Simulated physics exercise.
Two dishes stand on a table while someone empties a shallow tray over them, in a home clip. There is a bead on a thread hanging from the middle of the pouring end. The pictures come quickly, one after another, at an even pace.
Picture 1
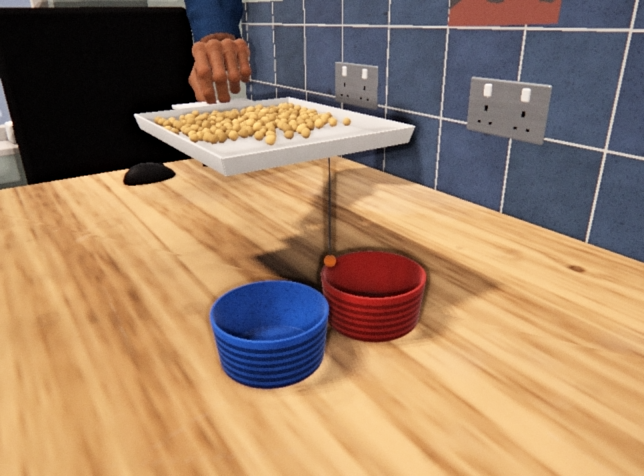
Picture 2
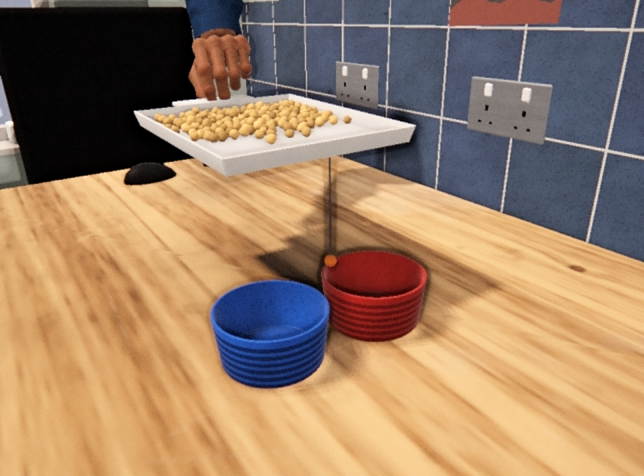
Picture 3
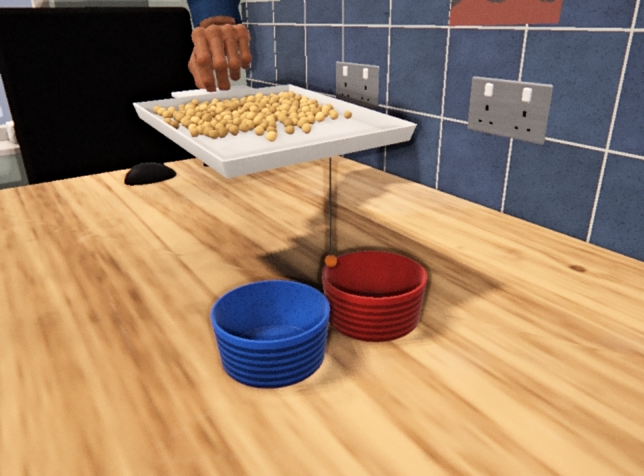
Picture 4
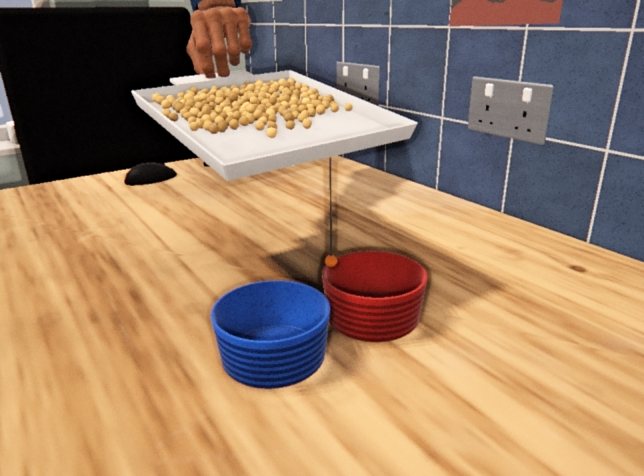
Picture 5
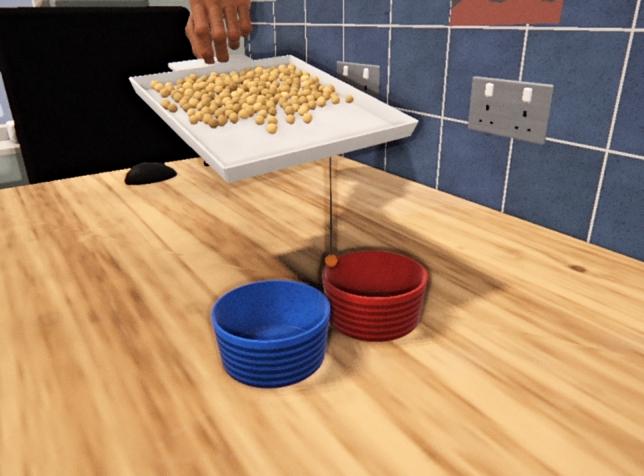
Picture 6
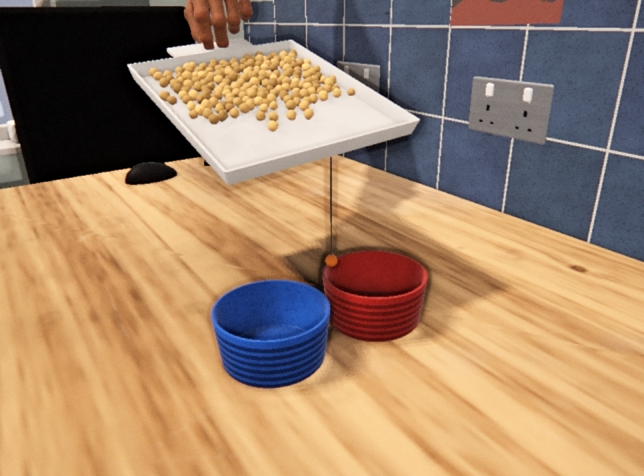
A hand held a white tray of round, tan chickpeas nearly still above a blue dish and a red one, then raised the far end so the tray slanted toward the viewer, its near corner dipping slightly.
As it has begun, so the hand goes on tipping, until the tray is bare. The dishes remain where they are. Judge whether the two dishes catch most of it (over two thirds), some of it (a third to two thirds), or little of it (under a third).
They catch most of it.
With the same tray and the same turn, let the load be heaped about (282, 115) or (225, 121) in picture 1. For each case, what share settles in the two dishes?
First case around 60 %, second case around 80 %.
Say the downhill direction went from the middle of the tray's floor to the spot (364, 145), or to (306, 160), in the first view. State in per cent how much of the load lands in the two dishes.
You'd get 50 per cent the first time and 60 per cent the second time.
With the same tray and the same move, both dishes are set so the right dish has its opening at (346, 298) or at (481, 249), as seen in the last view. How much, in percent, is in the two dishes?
80% for the first placement, 10% for the second.
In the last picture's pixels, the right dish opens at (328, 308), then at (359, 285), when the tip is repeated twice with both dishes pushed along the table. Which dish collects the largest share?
First try, the dish at right; second try, the dish at left.
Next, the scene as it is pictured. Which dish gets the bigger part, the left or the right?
Fuller at the end: The leftward dish.
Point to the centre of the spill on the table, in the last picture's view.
Middle in the last view: Roughly (368, 383).
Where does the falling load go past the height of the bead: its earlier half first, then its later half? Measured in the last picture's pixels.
It passes near (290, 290) first and then near (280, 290).
Shortly afterwards, tray tipped steeply; the bulk on the tray; a little in the left dish; only a few outside both; a little in the air.
Next, tray tipped right over; near half on the tray; near a quarter in the left dish; only a few in the right dish; a little outside both; near a quarter in the air.
Some moments later, tray tipped past a quarter turn; near two thirds in the left dish; a little in the right dish; near a quarter outside both.
In the end, tray tipped past a quarter turn; near two thirds in the left dish; a little in the right dish; near a quarter outside both.
